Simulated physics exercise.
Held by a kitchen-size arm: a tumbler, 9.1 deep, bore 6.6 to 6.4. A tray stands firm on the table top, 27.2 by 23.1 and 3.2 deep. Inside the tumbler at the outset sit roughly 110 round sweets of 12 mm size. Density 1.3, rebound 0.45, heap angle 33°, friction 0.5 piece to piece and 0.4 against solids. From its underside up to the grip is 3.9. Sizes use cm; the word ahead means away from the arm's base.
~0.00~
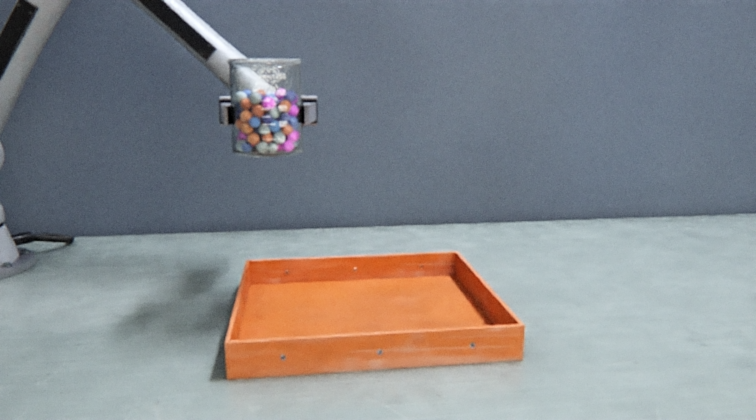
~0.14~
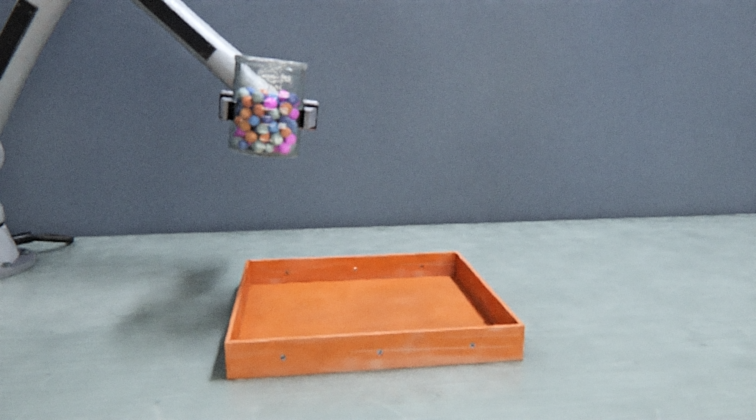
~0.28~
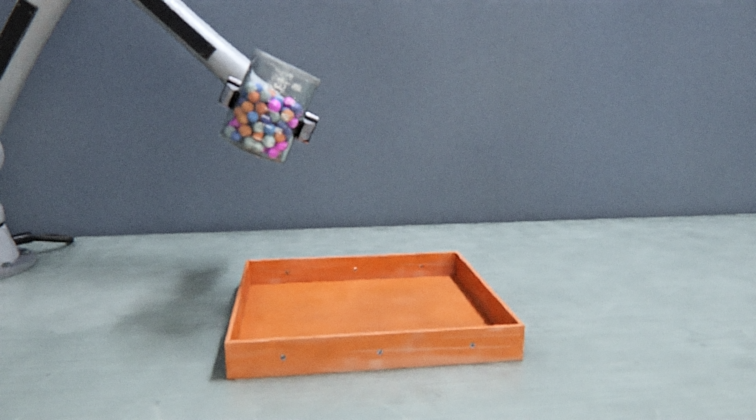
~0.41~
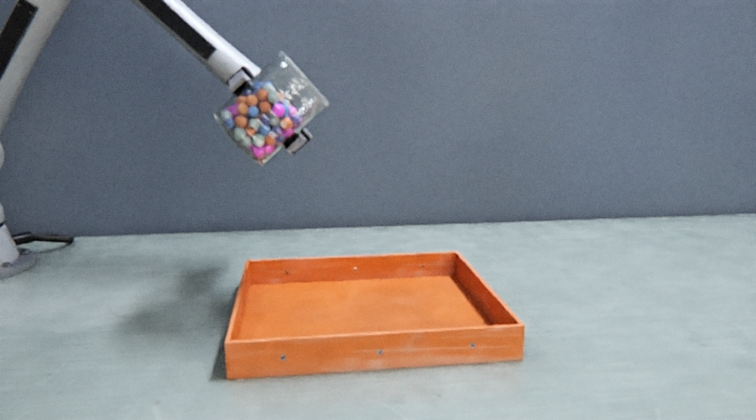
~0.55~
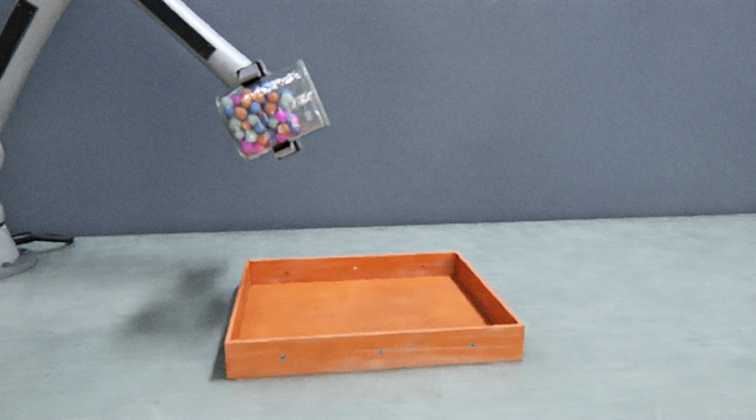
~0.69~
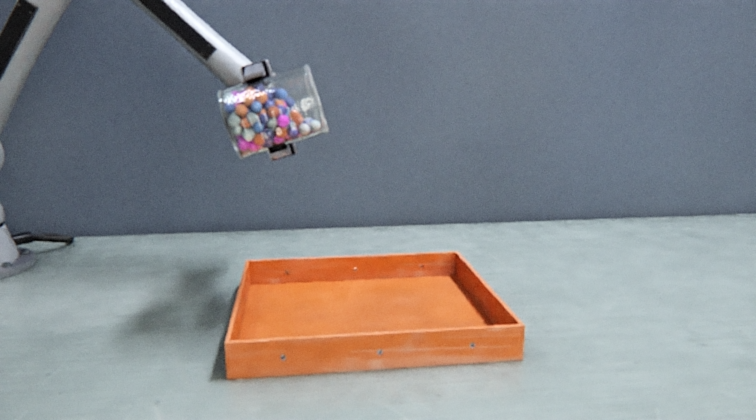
On a pale grey surface before a plain blue-grey wall, the scene is viewed from the front and slightly above. A white and black robot arm reaches in from the left, gripping a clear tumbler of orange, blue, pink and white sweets above an empty orange tray. The gripper steadily tilts the tumbler rightward until it lies nearly sideways, and the sweets shift inside while the camera stays still.
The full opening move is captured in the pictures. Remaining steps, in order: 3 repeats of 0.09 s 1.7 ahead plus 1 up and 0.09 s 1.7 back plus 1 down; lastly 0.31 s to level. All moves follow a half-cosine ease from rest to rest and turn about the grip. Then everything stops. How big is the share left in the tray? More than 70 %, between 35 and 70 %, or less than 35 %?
Less than 35 %.
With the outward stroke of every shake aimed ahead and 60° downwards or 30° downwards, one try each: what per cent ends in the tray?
You'd get some 0 per cent with the first setting and some 5 per cent with the second.
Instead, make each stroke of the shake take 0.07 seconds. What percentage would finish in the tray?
About 40 per cent, then.
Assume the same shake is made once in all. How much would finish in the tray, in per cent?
5 per cent.
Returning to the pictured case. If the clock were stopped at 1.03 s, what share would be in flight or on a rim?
Some 4 per cent.
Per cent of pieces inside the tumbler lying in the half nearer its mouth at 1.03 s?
Around 60 in a hundred.
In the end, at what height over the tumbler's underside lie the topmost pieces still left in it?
Around 6.0 cm up.
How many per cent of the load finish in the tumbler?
About 75 %.
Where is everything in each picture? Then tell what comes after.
In the first frame, tumbler middle at (267, 108), level; upper third of the load around (269, 103), from x 240 to 295, top at y 95; 112 in the tumbler.
In the second frame, tumbler middle at (268, 108), tilted 7° forward; upper third of the load around (266, 102), from x 240 to 295, top at y 90.
In the third frame, tumbler middle at (270, 109), tilted 26° forward; upper third of the load around (264, 103), from x 230 to 295, top at y 90.
In the fourth frame, tumbler middle at (272, 110), tilted 48° forward; upper third of the load around (263, 102), from x 225 to 295, top at y 85.
In the fifth frame, tumbler middle at (273, 112), tilted 67° forward; upper third of the load around (264, 101), from x 230 to 295, top at y 85.
In the sixth frame, tumbler middle at (273, 113), tilted 74° forward; upper third of the load around (257, 103), from x 230 to 315, top at y 90; 112 in the tumbler.
After 1.03 s, tilted 74° forward, highest piece 25 above the table; 105 in the tumbler, 2 in the tray, 5 in flight or on a rim.
After 1.37 s, tilted 43° forward, highest piece 26 above the table; 86 in the tumbler, 21 in the tray, 1 on the table or floor, 4 in flight or on a rim.
After 1.74 s, level, highest piece 25 above the table; 86 in the tumbler, 25 in the tray, 1 on the table or floor.
After 2.79 s, level, highest piece 25 above the table; 86 in the tumbler, 25 in the tray, 1 on the table or floor.
At rest, 86 in the tumbler, 25 in the tray, 1 on the table or floor. That is 22 % in the tray.
